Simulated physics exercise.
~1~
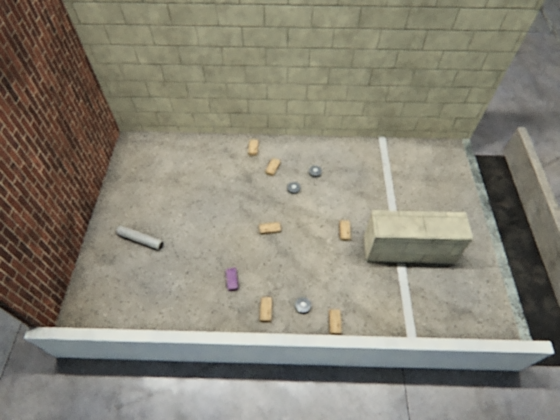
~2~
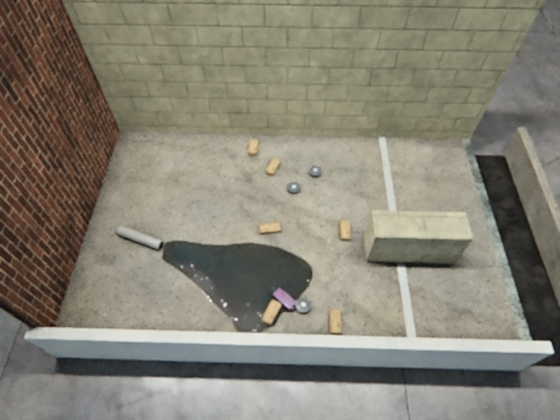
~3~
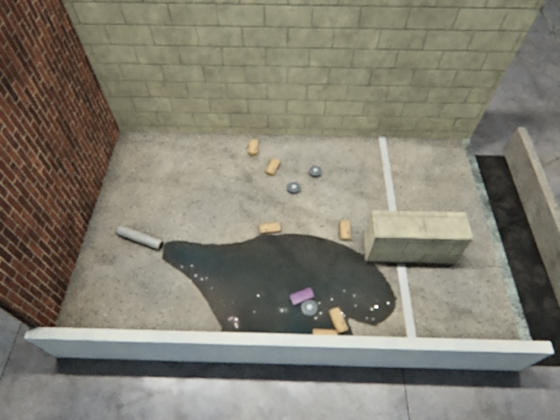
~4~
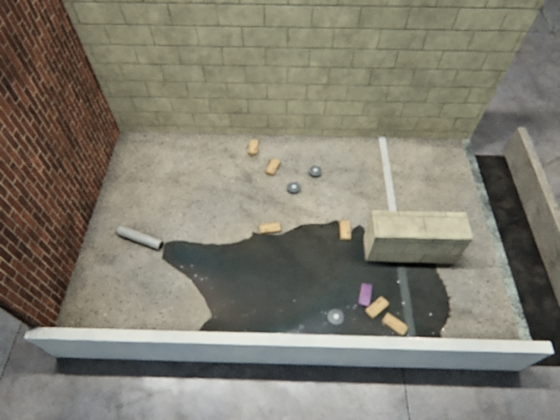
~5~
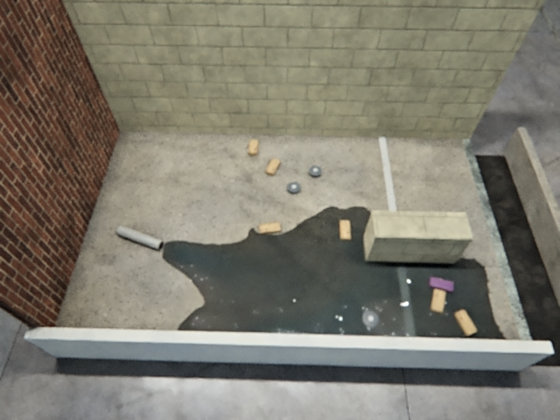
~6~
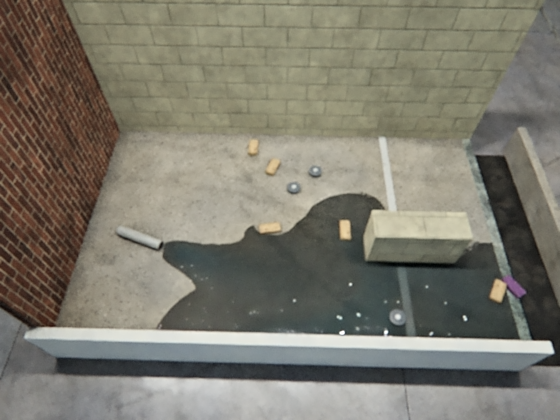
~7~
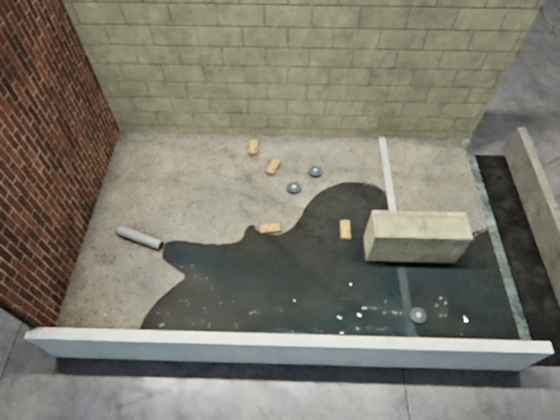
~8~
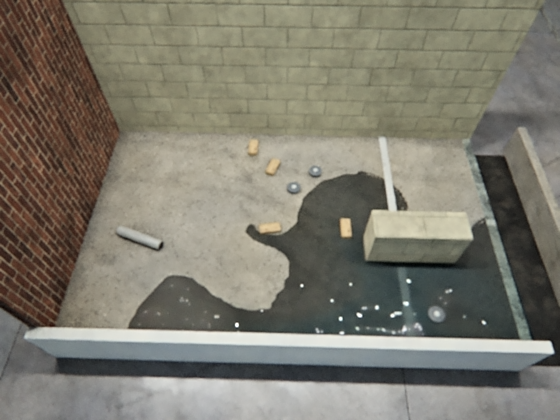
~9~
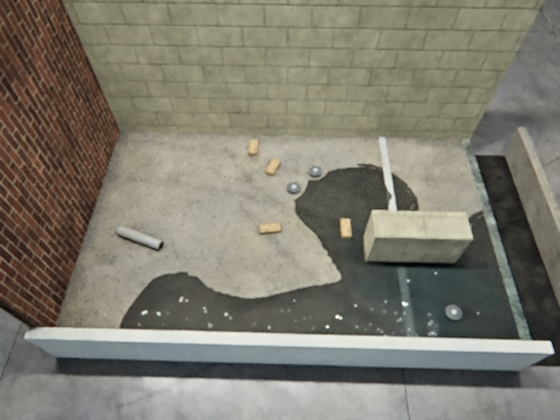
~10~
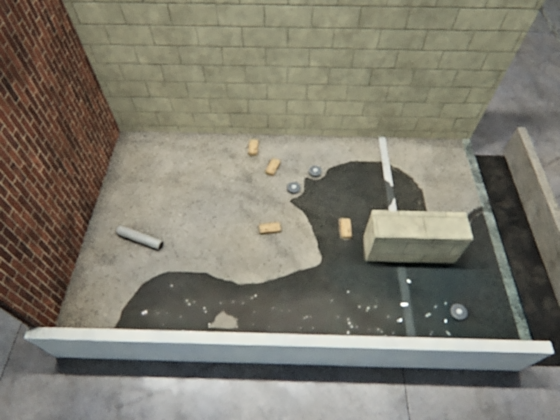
Dark water spreads from a pipe end at the left across a pale, walled wash-down bay seen from high above, with brick on the left and pale block behind. Tan blocks, a purple block and round grey lids lie about, and a large pale block sits over a white line at the right. The water sweeps the purple block, two tan blocks and a lid rightward. The blocks cross the line and leave at the right, while the lid trails after them. The flow stops, the left side clears, and the lid rests beyond the line in remaining water.
